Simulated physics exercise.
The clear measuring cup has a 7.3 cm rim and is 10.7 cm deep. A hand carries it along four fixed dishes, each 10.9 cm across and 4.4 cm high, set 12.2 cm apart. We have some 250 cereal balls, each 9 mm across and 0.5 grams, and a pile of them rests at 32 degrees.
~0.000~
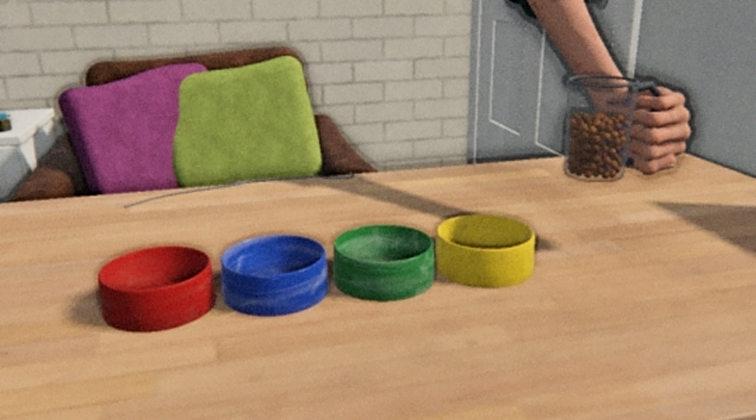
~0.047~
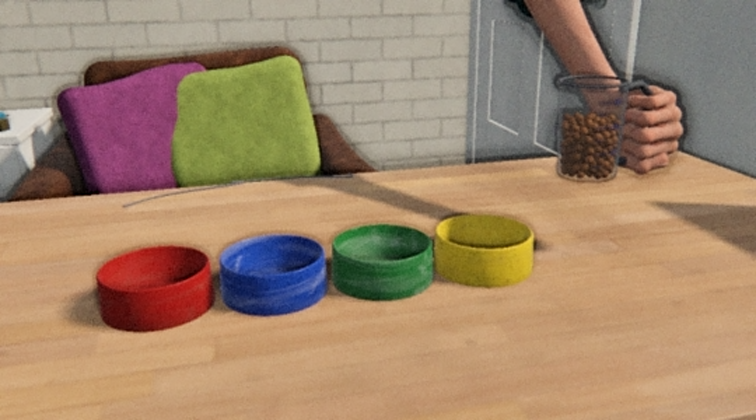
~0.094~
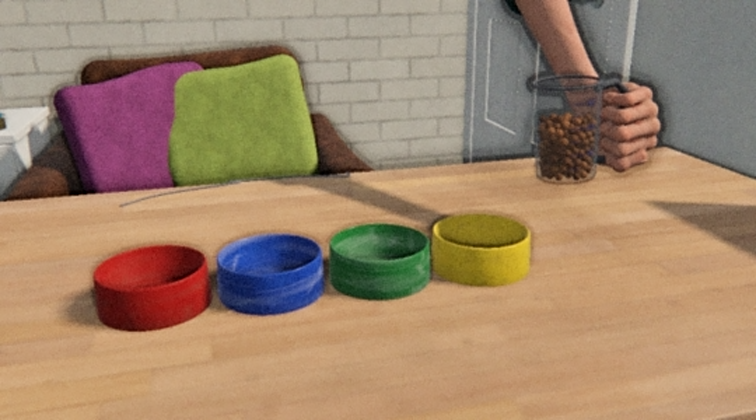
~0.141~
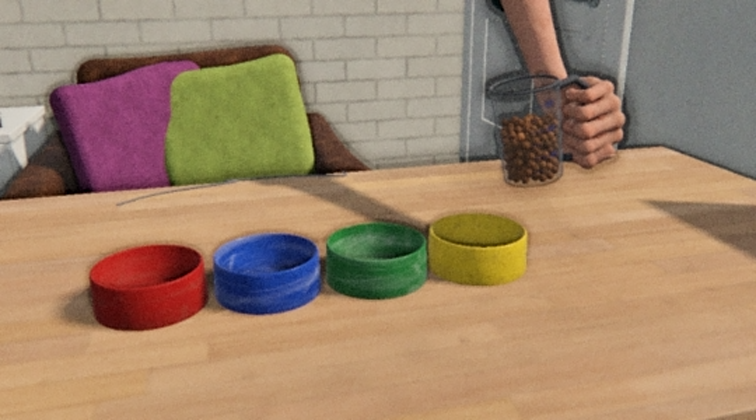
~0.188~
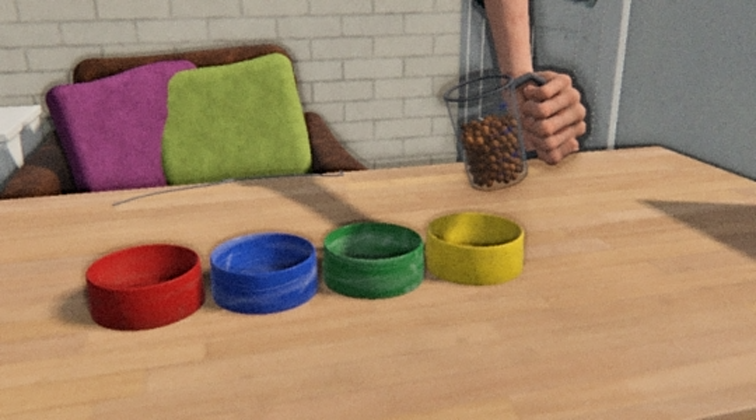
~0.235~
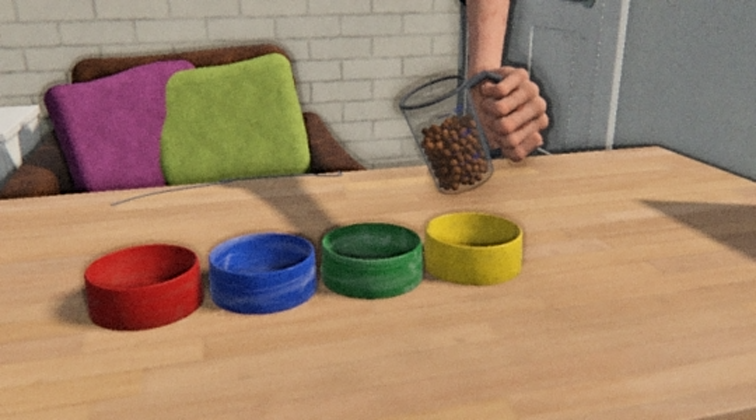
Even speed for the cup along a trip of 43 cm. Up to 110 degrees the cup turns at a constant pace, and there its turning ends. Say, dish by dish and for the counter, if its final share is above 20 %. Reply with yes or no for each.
Red: Yes, blue: No, green: No, yellow: No, counter: No.
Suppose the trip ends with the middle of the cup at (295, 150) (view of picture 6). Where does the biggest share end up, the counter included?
Result: Largest portion at blue.
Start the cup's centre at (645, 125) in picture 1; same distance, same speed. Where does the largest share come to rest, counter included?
I'd say red collects the most.
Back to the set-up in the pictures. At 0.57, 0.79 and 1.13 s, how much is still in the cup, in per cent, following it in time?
100, 90, 80.
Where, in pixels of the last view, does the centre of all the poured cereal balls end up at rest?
In the last view, approximately (141, 288).
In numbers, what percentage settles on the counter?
Roughly 5 percent.
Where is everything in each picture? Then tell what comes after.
Cup at (598, 128), tilt 0 degrees, lip at (573, 83), moved 0.0 cm; middle of the pieces at (594, 145); yellow dish at (485, 232); green dish at (383, 243); blue dish at (274, 255); red dish at (156, 267), in the first picture.
Cup at (590, 129), tilt 1 degrees, lip at (564, 84), moved 0.9 cm; middle of the pieces at (586, 146), in the second picture.
Cup at (566, 130), tilt 5 degrees, lip at (536, 87), moved 3.5 cm; middle of the pieces at (563, 147), in the third picture.
Cup at (529, 131), tilt 10 degrees, lip at (493, 92), moved 7.7 cm; middle of the pieces at (528, 149), in the fourth picture.
Cup at (489, 134), tilt 16 degrees, lip at (447, 99), moved 12.2 cm; middle of the pieces at (490, 151), in the fifth picture.
Cup at (449, 137), tilt 22 degrees, lip at (402, 107), moved 16.7 cm; middle of the pieces at (453, 153); yellow dish at (473, 230); green dish at (372, 241); blue dish at (262, 253); red dish at (143, 266). Its pace works out near 130 degrees a second; the hand travels 95 cm a second, in the sixth picture.
Then, at 0.57 s, tilt 65 degrees; cup holds 100 %.
After 0.79 s, tilt 94 degrees; cup holds 90 %, red 5 %.
After 1.13 s, tilt 110 degrees; cup holds 80 %, red 15 %.
In the end, at 2.6 s, red 95 %, blue 0 %, green 0 %, yellow 0 %, counter 5 %.
